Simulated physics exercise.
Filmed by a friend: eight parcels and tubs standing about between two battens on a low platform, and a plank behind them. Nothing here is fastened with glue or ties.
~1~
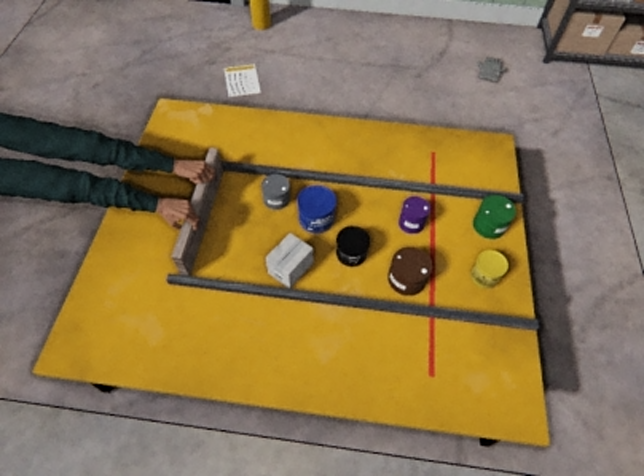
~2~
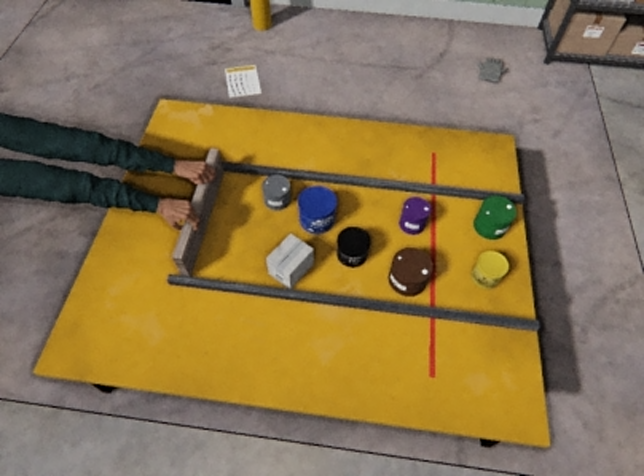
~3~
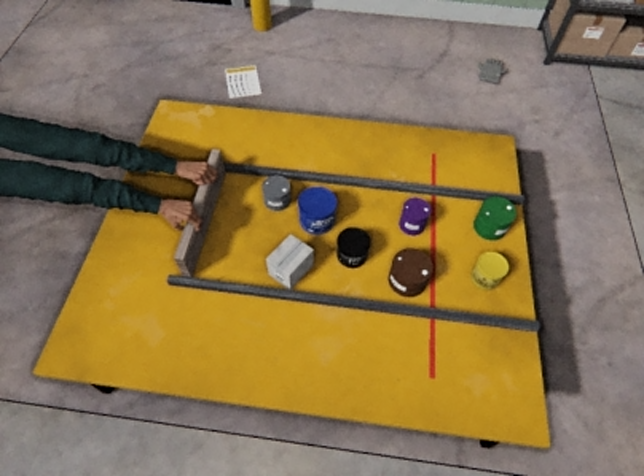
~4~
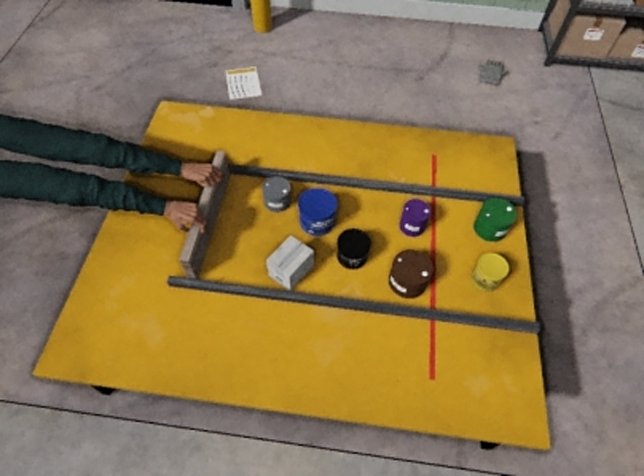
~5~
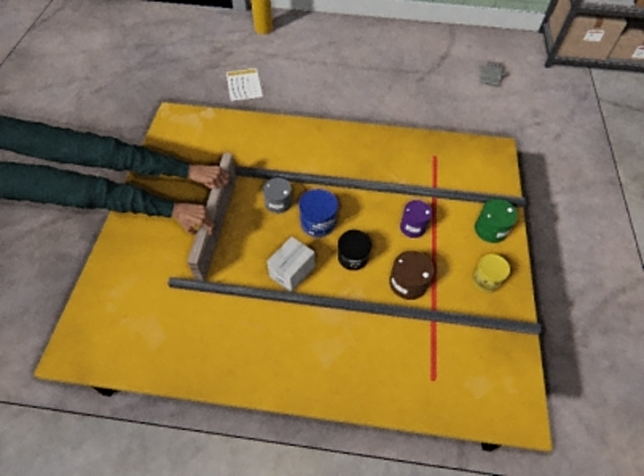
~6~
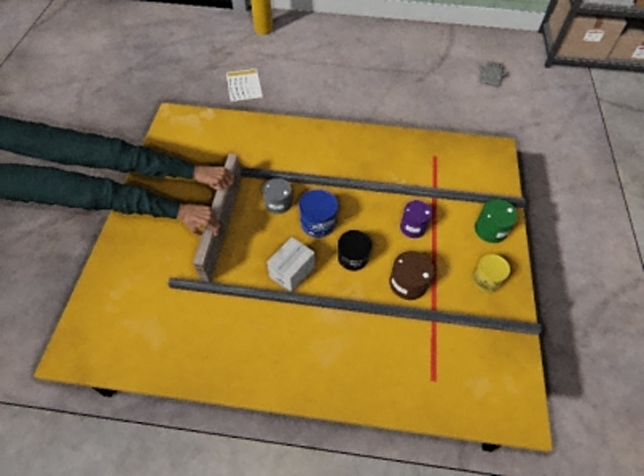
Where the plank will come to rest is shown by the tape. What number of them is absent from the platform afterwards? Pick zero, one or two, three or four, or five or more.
Zero of them.
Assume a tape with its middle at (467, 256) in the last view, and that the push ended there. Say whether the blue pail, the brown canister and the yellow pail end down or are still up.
The blue pail keeps its spot, while the brown canister keeps its spot and the yellow pail goes down.
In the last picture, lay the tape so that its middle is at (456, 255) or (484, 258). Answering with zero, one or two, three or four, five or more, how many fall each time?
For the first place I'd say zero, and for the second either three or four.
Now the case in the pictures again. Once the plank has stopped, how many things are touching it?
Result: 3 in all.
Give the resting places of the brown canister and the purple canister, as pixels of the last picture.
The first ends close to (488, 292), the second close to (480, 218).
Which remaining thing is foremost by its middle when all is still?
That one's the green canister.
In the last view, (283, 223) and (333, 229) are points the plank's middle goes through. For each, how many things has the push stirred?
I get 3 at the one place and 4 at the other.
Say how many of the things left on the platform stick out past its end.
The count is 0.
Early on, none off yet; green canister at rest near (495, 222); yellow pail at rest near (490, 274); purple canister at rest near (415, 219).
Finally, the number that fall off is zero.
